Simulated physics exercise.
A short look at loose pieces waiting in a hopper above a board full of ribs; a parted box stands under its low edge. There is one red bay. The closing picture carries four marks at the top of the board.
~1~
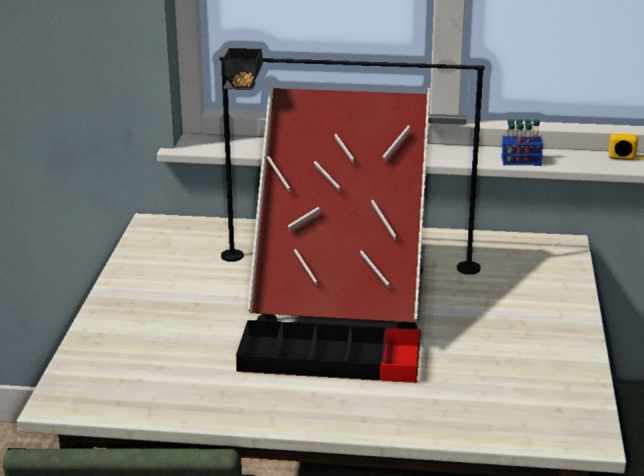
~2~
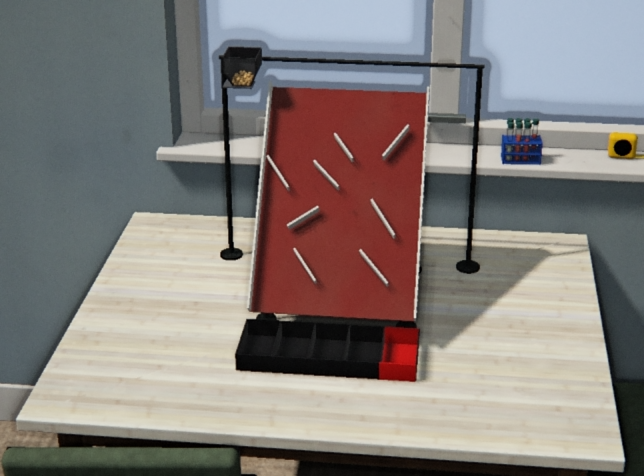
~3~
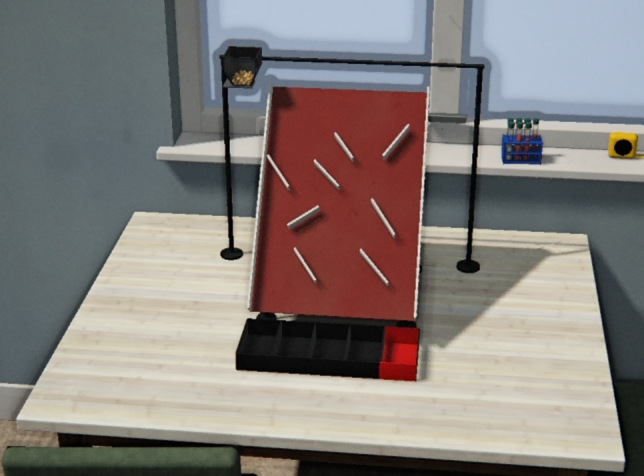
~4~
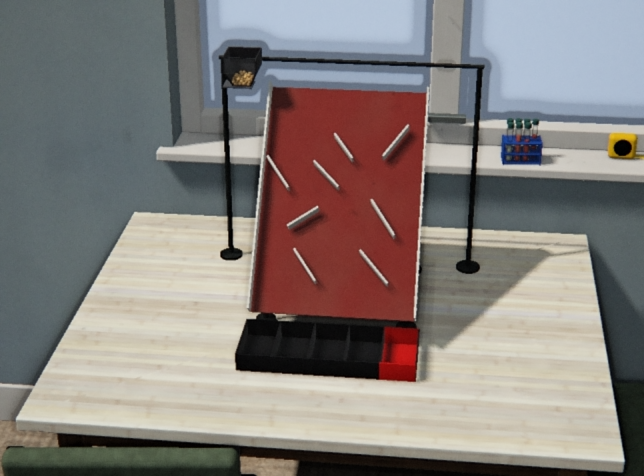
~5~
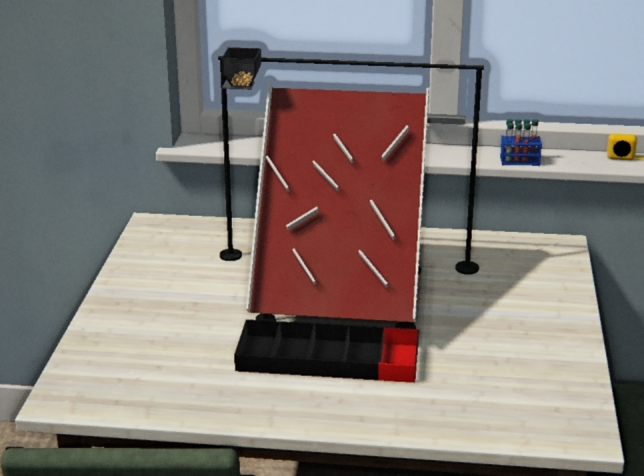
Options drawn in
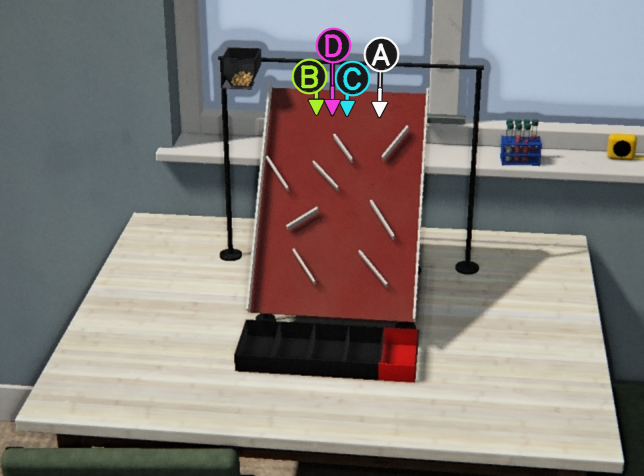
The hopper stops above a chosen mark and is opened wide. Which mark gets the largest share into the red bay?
The best mark is C.
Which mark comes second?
Mark D.
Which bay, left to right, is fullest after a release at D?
It is the fifth one.
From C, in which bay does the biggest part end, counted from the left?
The fifth.
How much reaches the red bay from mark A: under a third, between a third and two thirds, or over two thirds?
Mark A gives under a third.
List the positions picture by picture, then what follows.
In the first picture, hopper at (243, 79), dried chickpeas, door shut.
In the second picture, ribs (335, 133) to (352, 158), (383, 156) to (408, 125), (267, 155) to (288, 187).
In the third picture, ribs (314, 160) to (338, 186), (288, 225) to (318, 206), (372, 199) to (395, 235).
In the fourth picture, ribs (294, 248) to (315, 280), (360, 250) to (387, 283).
In the fifth picture, red bay at (397, 372), number 5 of 5 from the left.
On the marked copy, mark A meets the board at (379, 111); mark B meets the board at (316, 109); mark C meets the board at (347, 110); mark D meets the board at (332, 109).
With A, a small part in the red bay, about two thirds in other bays, about a quarter outside the box.
With B, about a quarter in the red bay, about two thirds in other bays.
With C, about half in the red bay, about a third in other bays, a small part outside the box.
With D, about a third in the red bay, about half in other bays, a small part outside the box.
